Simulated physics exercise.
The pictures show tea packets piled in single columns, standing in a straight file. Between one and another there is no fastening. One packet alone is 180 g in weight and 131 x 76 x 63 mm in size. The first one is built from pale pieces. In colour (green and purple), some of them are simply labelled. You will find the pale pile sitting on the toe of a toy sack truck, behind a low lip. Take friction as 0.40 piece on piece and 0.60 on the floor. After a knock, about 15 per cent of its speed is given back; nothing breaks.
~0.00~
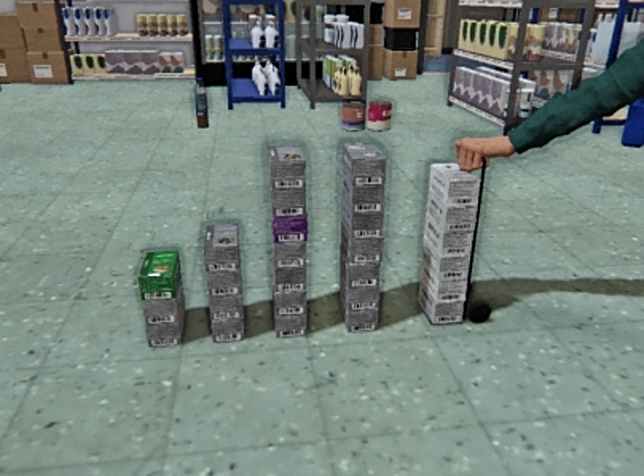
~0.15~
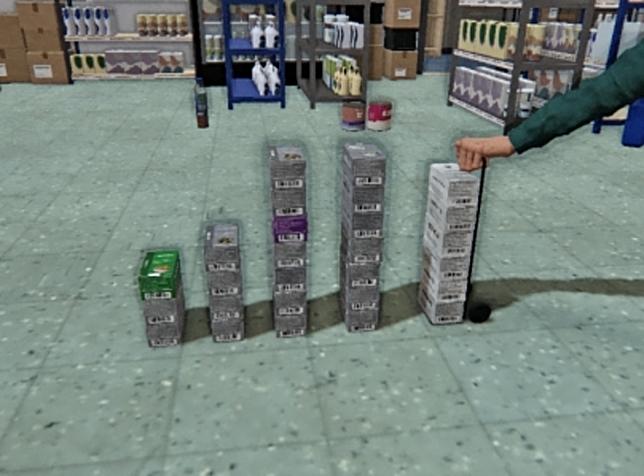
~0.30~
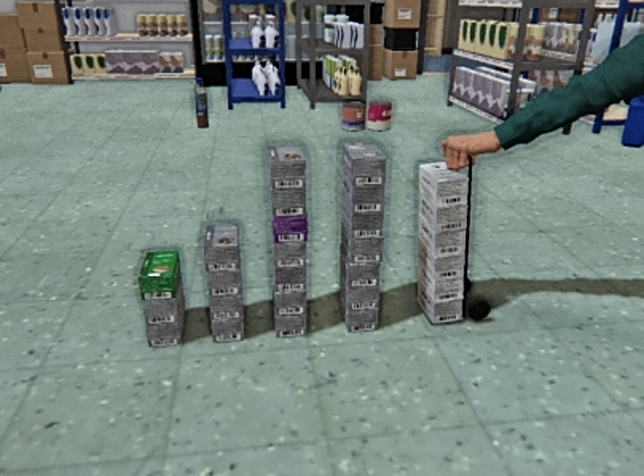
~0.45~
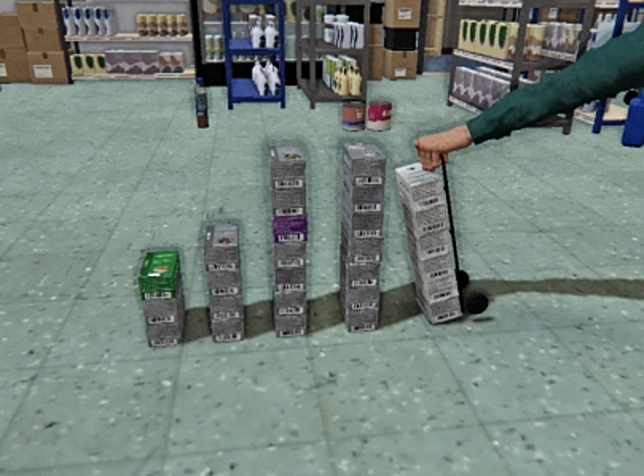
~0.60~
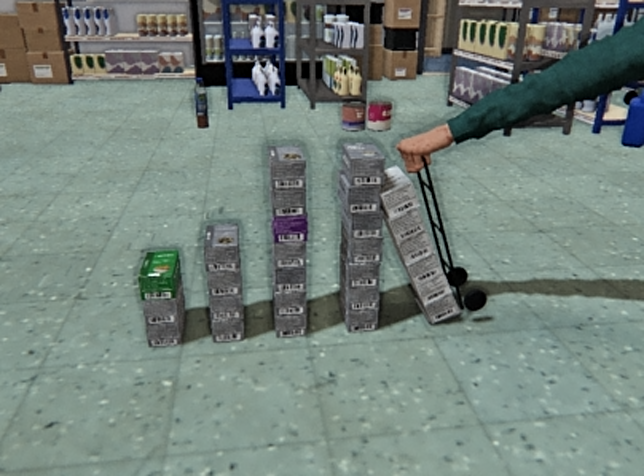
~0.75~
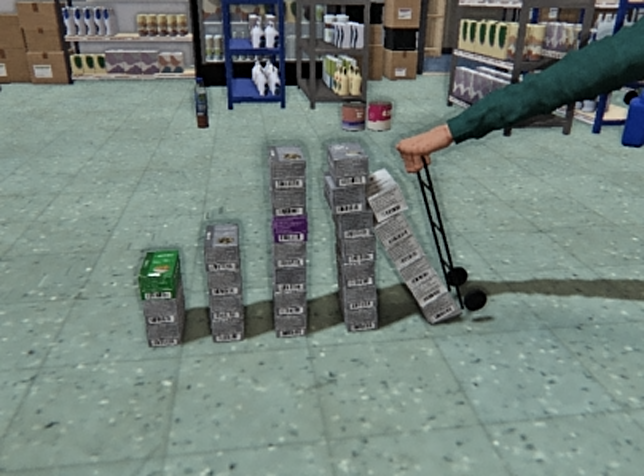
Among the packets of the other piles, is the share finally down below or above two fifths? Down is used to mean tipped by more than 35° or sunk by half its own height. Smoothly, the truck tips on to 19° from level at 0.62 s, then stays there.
Above.
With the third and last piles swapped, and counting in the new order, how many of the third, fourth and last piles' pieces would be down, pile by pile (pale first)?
Down per pile: Third 3, fourth 3, last 7.
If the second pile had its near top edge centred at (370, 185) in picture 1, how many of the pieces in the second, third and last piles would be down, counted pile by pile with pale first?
Pile by pile that makes second 6, third 7, last 3.
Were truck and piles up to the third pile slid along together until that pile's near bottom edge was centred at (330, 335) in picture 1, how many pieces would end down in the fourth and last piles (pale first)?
Fourth 2, last 2.
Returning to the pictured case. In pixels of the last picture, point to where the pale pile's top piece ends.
(306, 260).
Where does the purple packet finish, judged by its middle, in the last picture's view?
In the final picture its centre lies roughly at (81, 308).
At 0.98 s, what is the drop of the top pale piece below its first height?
Drop so far: Roughly 4 cm.
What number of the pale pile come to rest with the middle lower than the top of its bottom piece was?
2.
After 0.98 s, 6 of the pale pile down; none of the 21 other packets down, 10 disturbed; purple packet 7 mm from its place.
After 1.24 s, 6 of the pale pile down; 1 of the 21 other packets down; purple packet 19° from how it stood.
After 1.44 s, 6 of the pale pile down; 14 of the 21 other packets down; purple packet 24° from how it stood, 50 mm lower; green packet 18° from how it stood.
After 1.72 s, 6 of the pale pile down; 21 of the 21 other packets down; green packet upside down; purple packet 67° from how it stood, 13 cm lower.
In the end (2.5 s), 6 of the pale pile down; 21 of the 21 other packets down; green packet upside down; purple packet 40° from how it stood, 19 cm lower. That is 100 per cent. From the last view, middles, green packet near (49, 328), purple packet near (81, 308).
